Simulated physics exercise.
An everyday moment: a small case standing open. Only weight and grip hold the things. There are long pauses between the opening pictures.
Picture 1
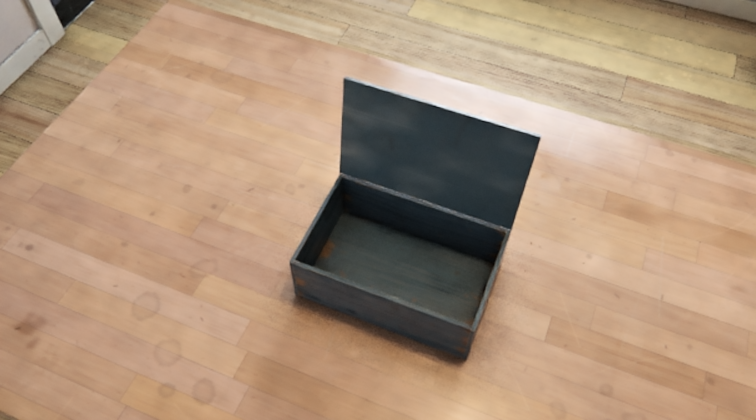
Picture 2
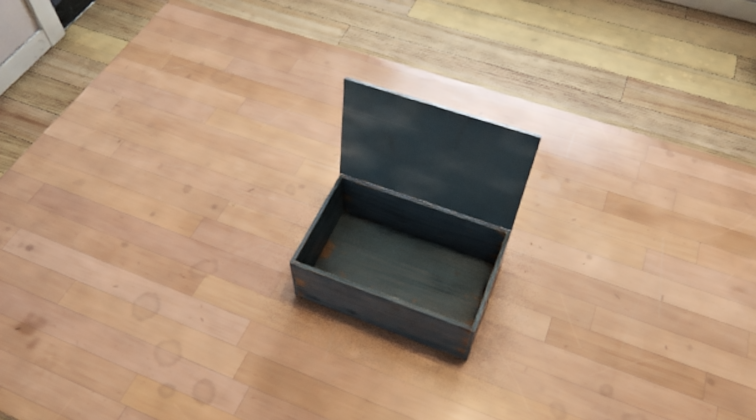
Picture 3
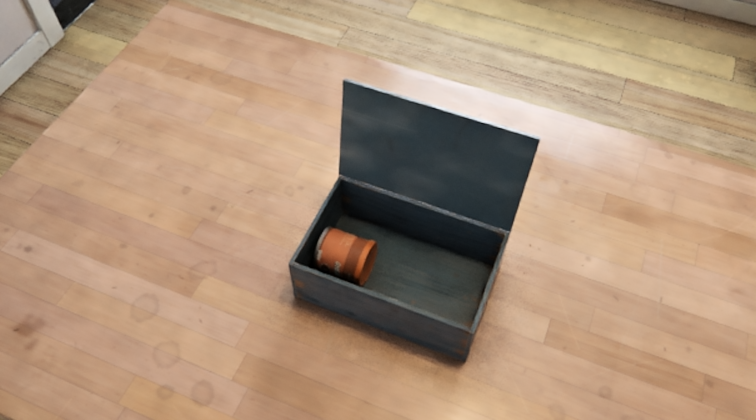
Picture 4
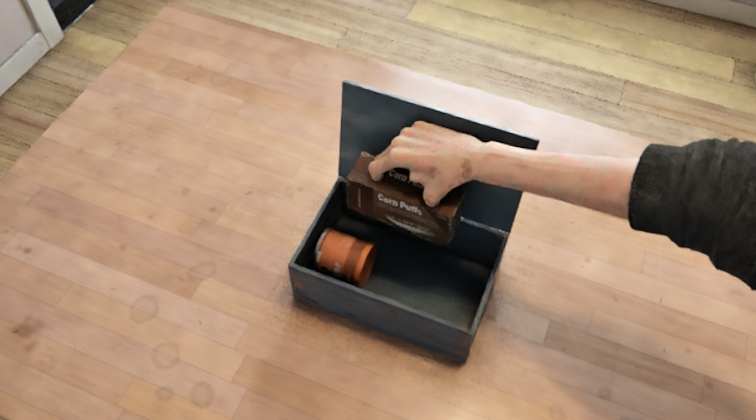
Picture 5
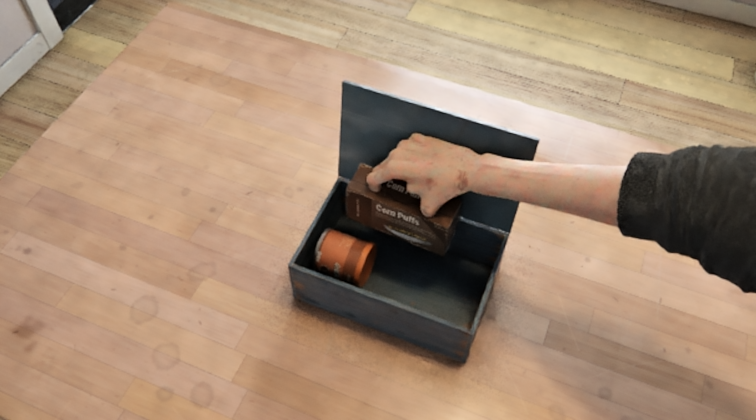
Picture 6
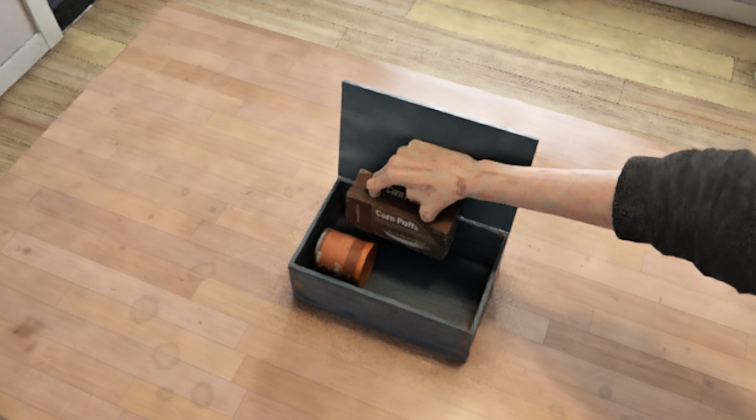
On a light wooden tabletop above a plank floor, seen from a high, steady angle, a dark open box stands near the centre with its lid raised at the back. The box is empty at first, then an orange tin lies on its side at the left end inside. A hand reaches in from the right, dark-sleeved, gripping a brown carton and lowering it slightly inside behind the tin, still holding it.
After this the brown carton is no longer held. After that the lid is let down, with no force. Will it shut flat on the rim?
The lid closes.
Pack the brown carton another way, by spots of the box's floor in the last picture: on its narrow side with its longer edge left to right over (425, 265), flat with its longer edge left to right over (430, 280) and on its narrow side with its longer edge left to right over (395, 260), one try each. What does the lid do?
First, it shuts flat; second, it sits on the rim; third, it shuts flat.
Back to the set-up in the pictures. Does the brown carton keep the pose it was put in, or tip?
The brown carton stays as placed.
Then, 1.30 s later than the last frame, lid 81° above the rim; brown carton moved a little near (402, 240); orange tin moved a little.
Then, 1.80 s later than the last frame, lid 31° above the rim; brown carton moved a little near (402, 240); orange tin moved a little.
When it is over, lid shut; moved from the start, brown carton; orange tin as before. End places, in pixels of the last picture, brown carton near (402, 240).
